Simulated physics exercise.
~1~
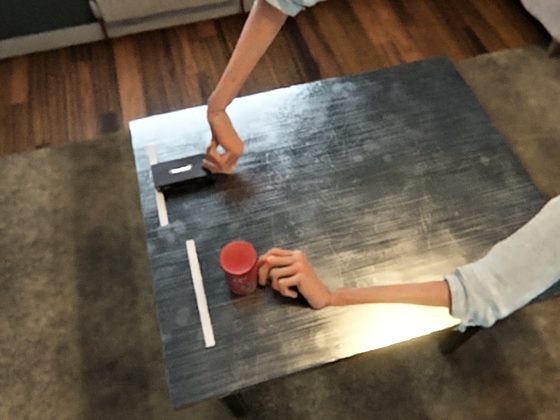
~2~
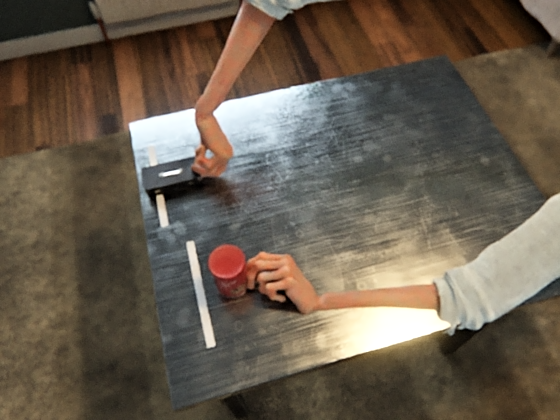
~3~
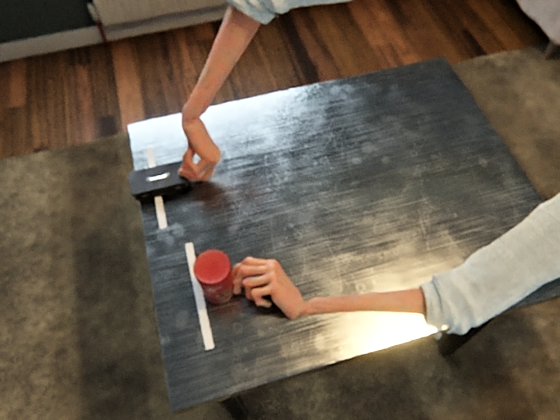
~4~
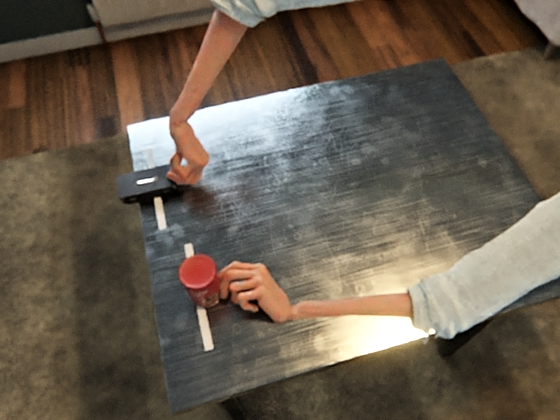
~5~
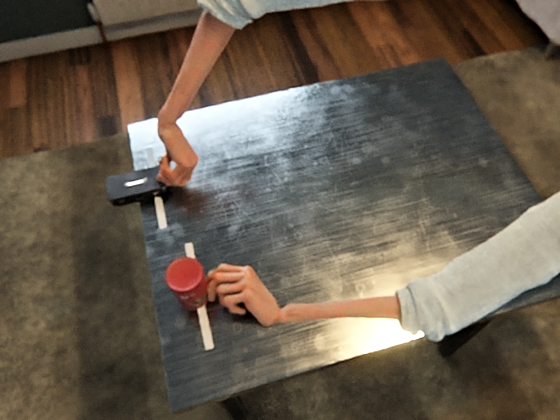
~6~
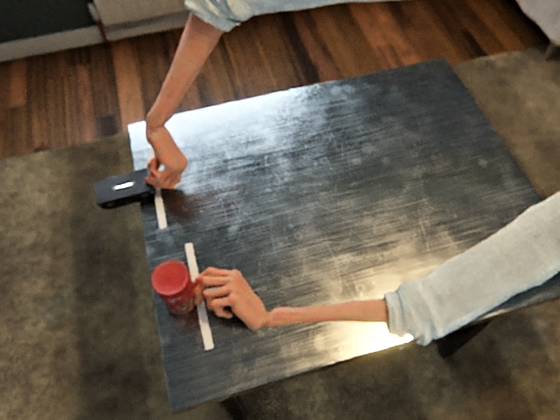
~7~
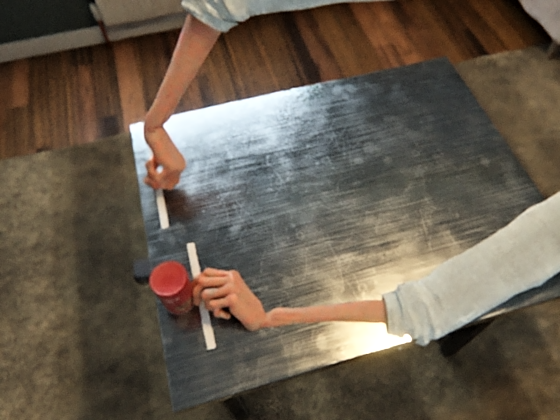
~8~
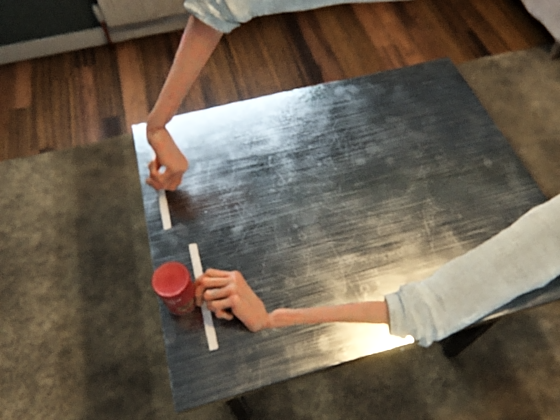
Two bare forearms with pale sleeves reach over a dark, streaked table, seen from above at a slight tilt, with a wooden floor behind and a grey-brown carpet around it. The upper hand holds a flat black case and the lower hand a red tin, each near a strip of white tape by the left edge. Both hands slide their objects steadily left across the tape. The case juts out past the edge, tips off and drops out of sight below the table. The tin stays upright on the tabletop near the edge, beside the resting hand.
